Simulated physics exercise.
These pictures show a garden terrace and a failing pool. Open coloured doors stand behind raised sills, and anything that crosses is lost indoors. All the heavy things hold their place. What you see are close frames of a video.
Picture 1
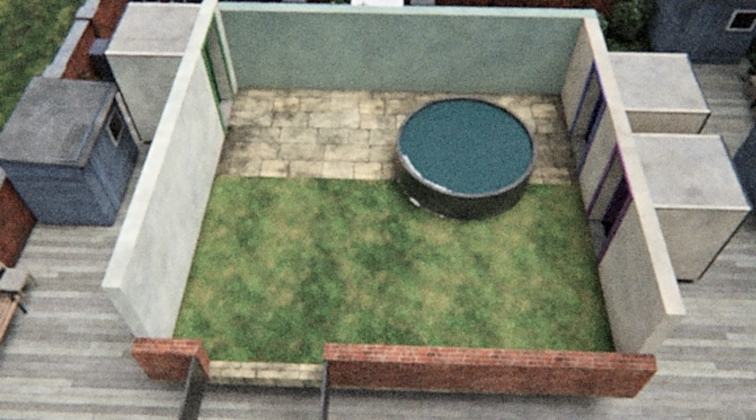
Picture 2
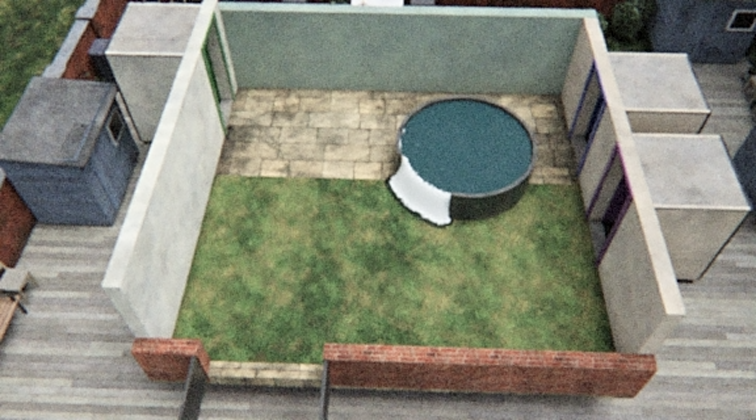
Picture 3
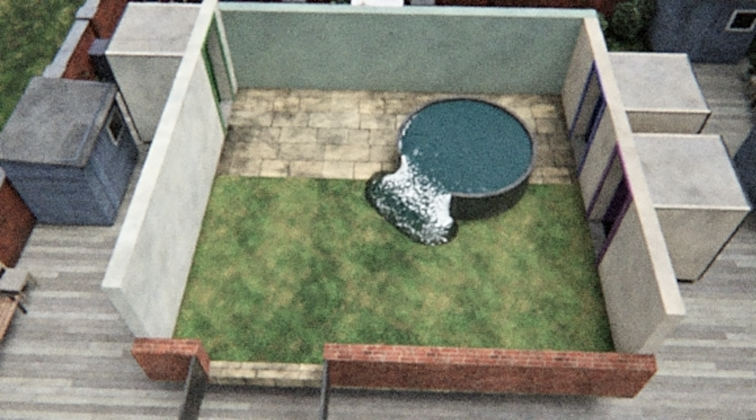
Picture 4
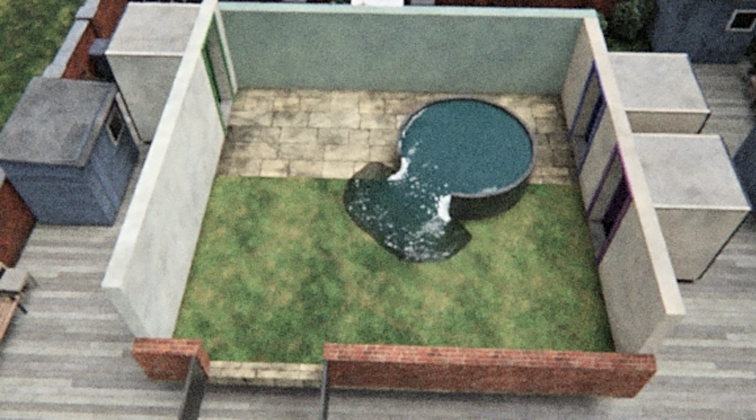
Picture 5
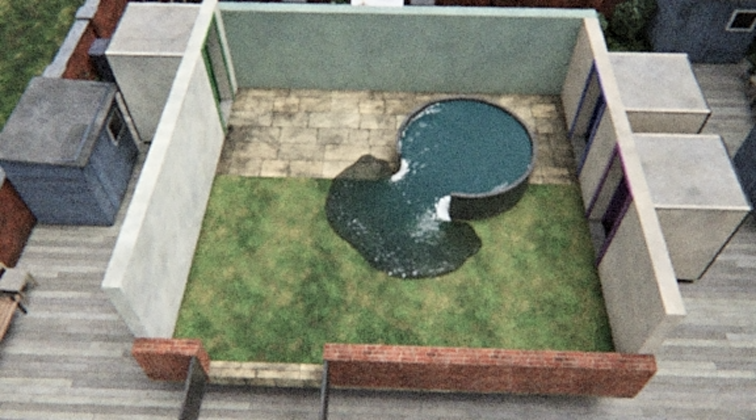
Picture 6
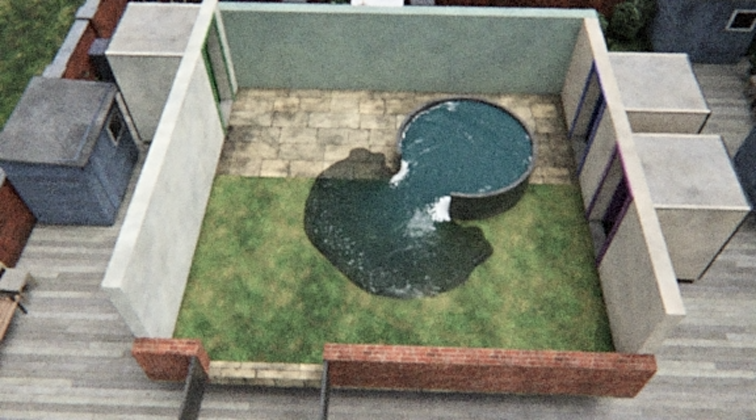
Water bursts from the lower left side of a round, dark-walled pool in a walled garden terrace, seen from high above by a still camera. The pool stands right of centre where pale paving meets patchy grass, with a green-framed doorway at left, purple ones at right and low red brick in front. White foam gushes out first, then a dark sheet spreads left and forward across the lawn and paving edge.
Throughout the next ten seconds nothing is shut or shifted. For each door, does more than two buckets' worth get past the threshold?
Door by door: The green door - no; the purple door - no; the blue door - no.
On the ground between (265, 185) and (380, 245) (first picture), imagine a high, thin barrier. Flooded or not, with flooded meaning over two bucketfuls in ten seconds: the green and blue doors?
My reading is that the green door tops the limit and the blue door stays short.
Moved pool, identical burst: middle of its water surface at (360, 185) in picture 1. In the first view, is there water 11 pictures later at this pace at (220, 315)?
Outcome at that point: Waterlogged.
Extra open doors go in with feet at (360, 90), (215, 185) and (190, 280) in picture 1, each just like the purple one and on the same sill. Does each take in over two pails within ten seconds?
Stays within it; exceeds it; exceeds it.
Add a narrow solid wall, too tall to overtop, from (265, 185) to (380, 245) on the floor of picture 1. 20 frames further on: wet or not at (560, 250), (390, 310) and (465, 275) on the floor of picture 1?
First spared, then soaked, then soaked.
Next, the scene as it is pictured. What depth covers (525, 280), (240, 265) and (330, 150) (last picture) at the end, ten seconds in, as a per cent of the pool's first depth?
Roughly 8, 10 and 6 per cent, in turn.
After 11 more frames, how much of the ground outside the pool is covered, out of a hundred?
About 40 per cent.
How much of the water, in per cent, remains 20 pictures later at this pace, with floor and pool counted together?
About 96 per cent.
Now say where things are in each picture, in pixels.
The first frame shows the round tank at (466, 146) is whole and still.
In the second frame, the front is at (446, 223), out from the gap at (418, 195).
In the third frame, water pours out at (418, 196) and has run to (444, 240).
In the fourth frame, the front is at (353, 180), out from the gap at (418, 196).
In the fifth frame, water pours out at (418, 196) and has run to (395, 273).
In the sixth frame, the front is at (309, 228), out from the gap at (418, 195).
A moment on, water covers 25 % of the floor; the green door not reached, the purple door not reached, the blue door not reached.
Next, water covers 40 % of the floor; the green door not reached, the purple door not reached, the blue door not reached.
Then, water covers 60 % of the floor; the green door not reached, the purple door not reached, the blue door not reached.
Later, water covers 70 % of the floor; the green door wet at the sill, nothing in, the purple door not reached, the blue door not reached.
In the end, water covers 90 % of the floor; the green door wet at the sill, nothing in, the purple door wet at the sill, nothing in, the blue door not reached.
